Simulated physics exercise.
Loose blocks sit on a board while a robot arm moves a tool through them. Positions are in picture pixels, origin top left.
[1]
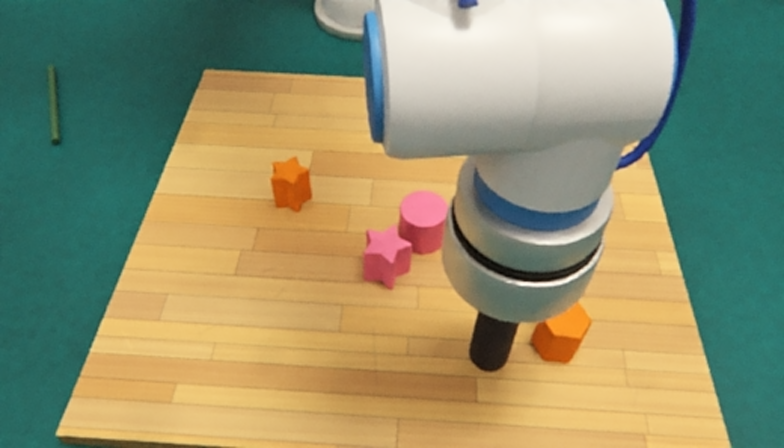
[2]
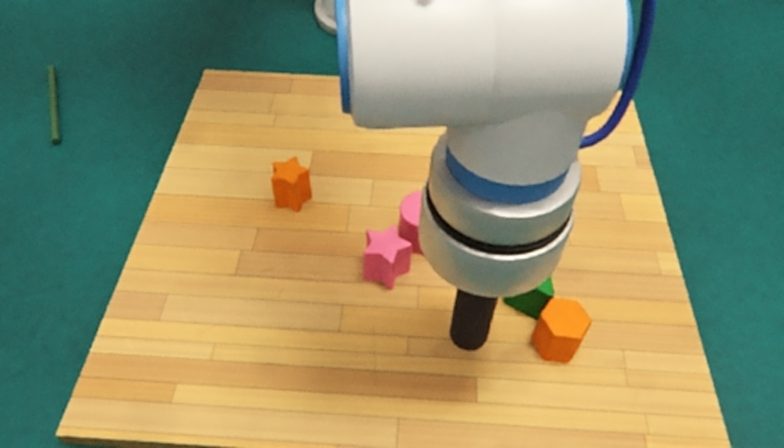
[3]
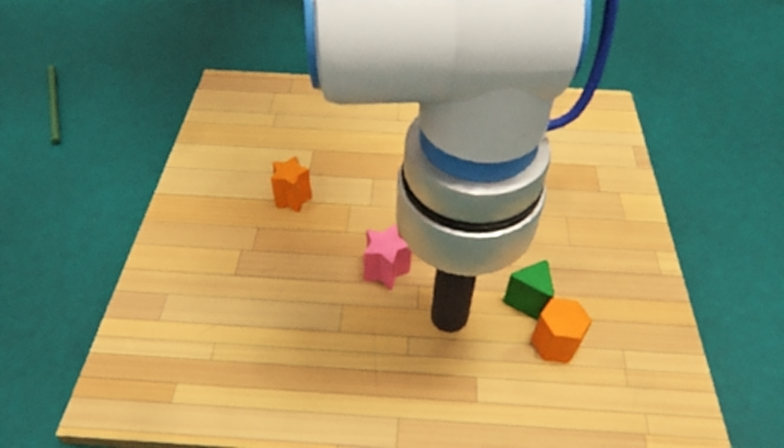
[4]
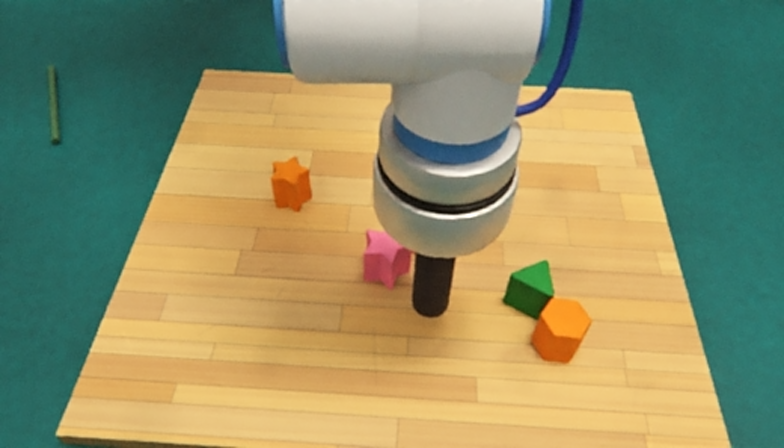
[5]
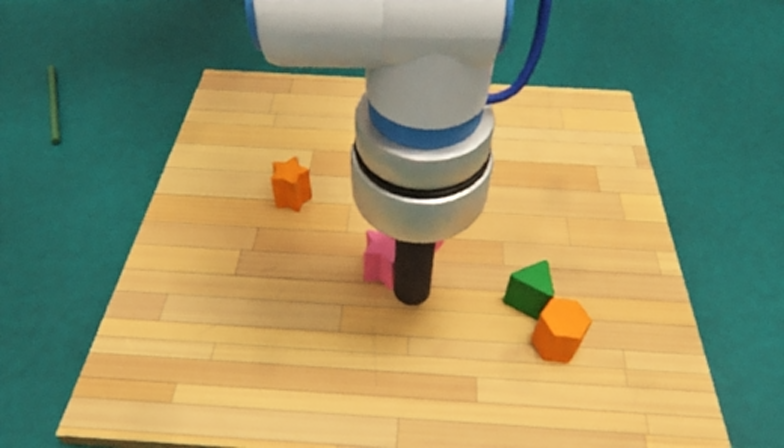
A white and blue robot arm with a black tool sweeps steadily leftward and slightly away over a pale wooden board on a green surface, seen from above by a still camera. Orange and pink stars sit left of the tool, a pink round block behind it, and a green triangle and orange hexagon at right. The arm uncovers the triangle, then covers the round block, while the blocks stay still.
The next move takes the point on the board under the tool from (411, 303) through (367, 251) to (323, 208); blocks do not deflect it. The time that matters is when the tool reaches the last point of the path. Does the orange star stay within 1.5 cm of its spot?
In short: No.
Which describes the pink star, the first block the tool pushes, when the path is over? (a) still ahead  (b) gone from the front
My answer is option a.
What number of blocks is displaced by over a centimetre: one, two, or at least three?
It shifts two blocks.
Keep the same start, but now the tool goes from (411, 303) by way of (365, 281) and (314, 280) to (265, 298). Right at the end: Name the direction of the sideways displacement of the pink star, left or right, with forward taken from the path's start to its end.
The pink star is shifted sideways to the right, facing along the path from start to end.
What follows on the original path. One third of the way, tool (381, 255); pink star (362, 218), turned 15° clockwise.
Two thirds of the way, tool (351, 223); pink star (333, 188), turned 15° clockwise.
At the end, tool (322, 195); orange star (271, 160), turned 15° anticlockwise; pink star (306, 160), turned 20° clockwise; pink circular block still.
